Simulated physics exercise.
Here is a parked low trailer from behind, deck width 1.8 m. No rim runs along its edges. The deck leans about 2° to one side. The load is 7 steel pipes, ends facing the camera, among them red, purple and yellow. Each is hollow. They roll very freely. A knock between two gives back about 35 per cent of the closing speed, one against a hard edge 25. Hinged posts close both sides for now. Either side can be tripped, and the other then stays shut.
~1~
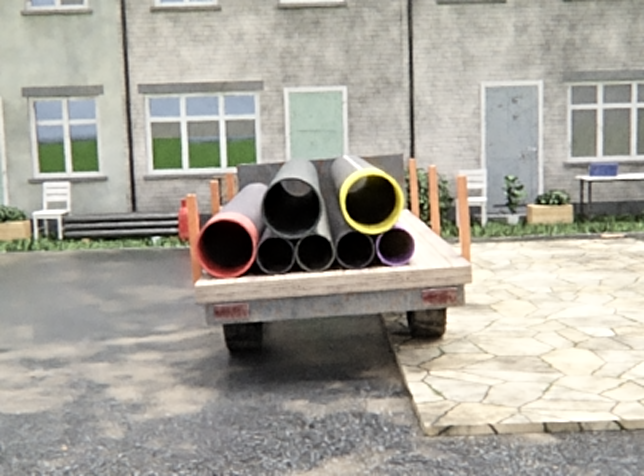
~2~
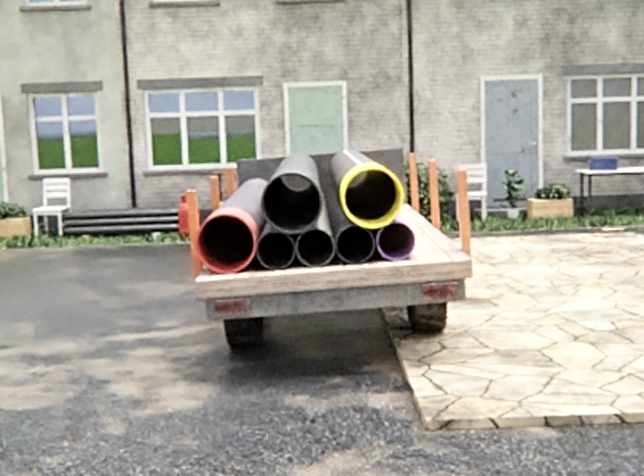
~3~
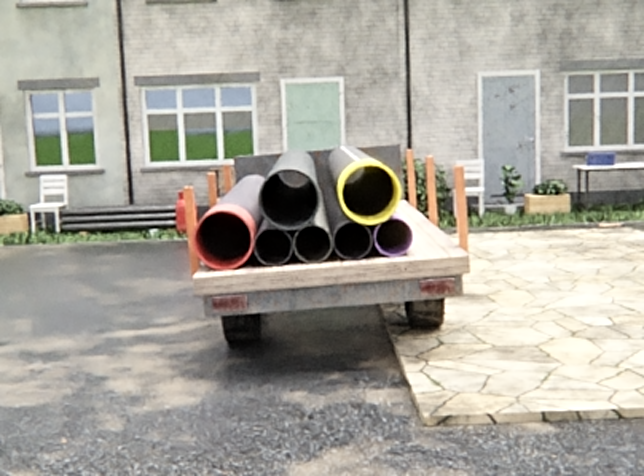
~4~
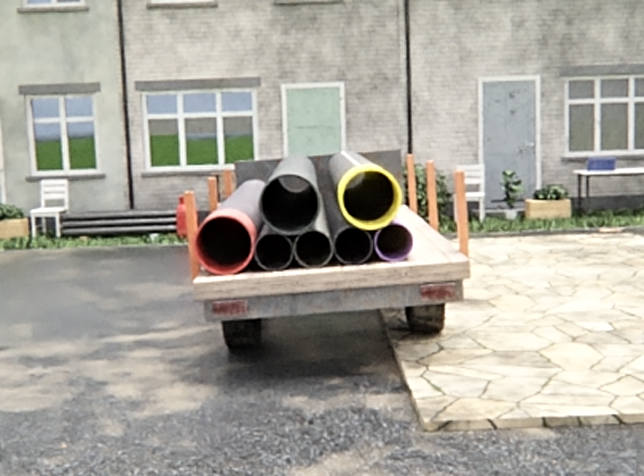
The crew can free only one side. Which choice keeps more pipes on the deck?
Choose the right-hand side; it costs 0 where the other costs 7.
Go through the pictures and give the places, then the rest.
The first frame shows red (225, 249), purple (396, 247), yellow (373, 203); the deck slopes 2° down to the left; 5 of the 7 make up the bottom layer; nothing moves.
The second frame shows red (225, 244), purple (397, 242), yellow (373, 197); rims, left none, right none; all still.
The third frame shows red (223, 241), purple (394, 238), yellow (370, 193); side tops at (189, 193) and (459, 172); all still.
The fourth frame shows red (223, 245), purple (395, 243), yellow (371, 198); all still.
With the left side gone, after 2.1 s, red is dropping off the left side; purple is on the deck, 75 cm from the right edge, rolling left; yellow is up on others, 85 cm from the left edge, rolling left; 1 off so far.
With the left side gone, finally, red is down on the left; purple is on the ground to the left; yellow is on the ground to the left; 7 off so far.
With the right side gone, after 0.6 s, red is on the deck, 20 cm from the left edge; purple is on the deck, 45 cm from the right edge; yellow is up on others, 60 cm from the right edge; 0 off so far.
With the right side gone, finally, red is on the deck, 20 cm from the left edge; purple is on the deck, 45 cm from the right edge; yellow is up on others, 60 cm from the right edge; 0 off so far.
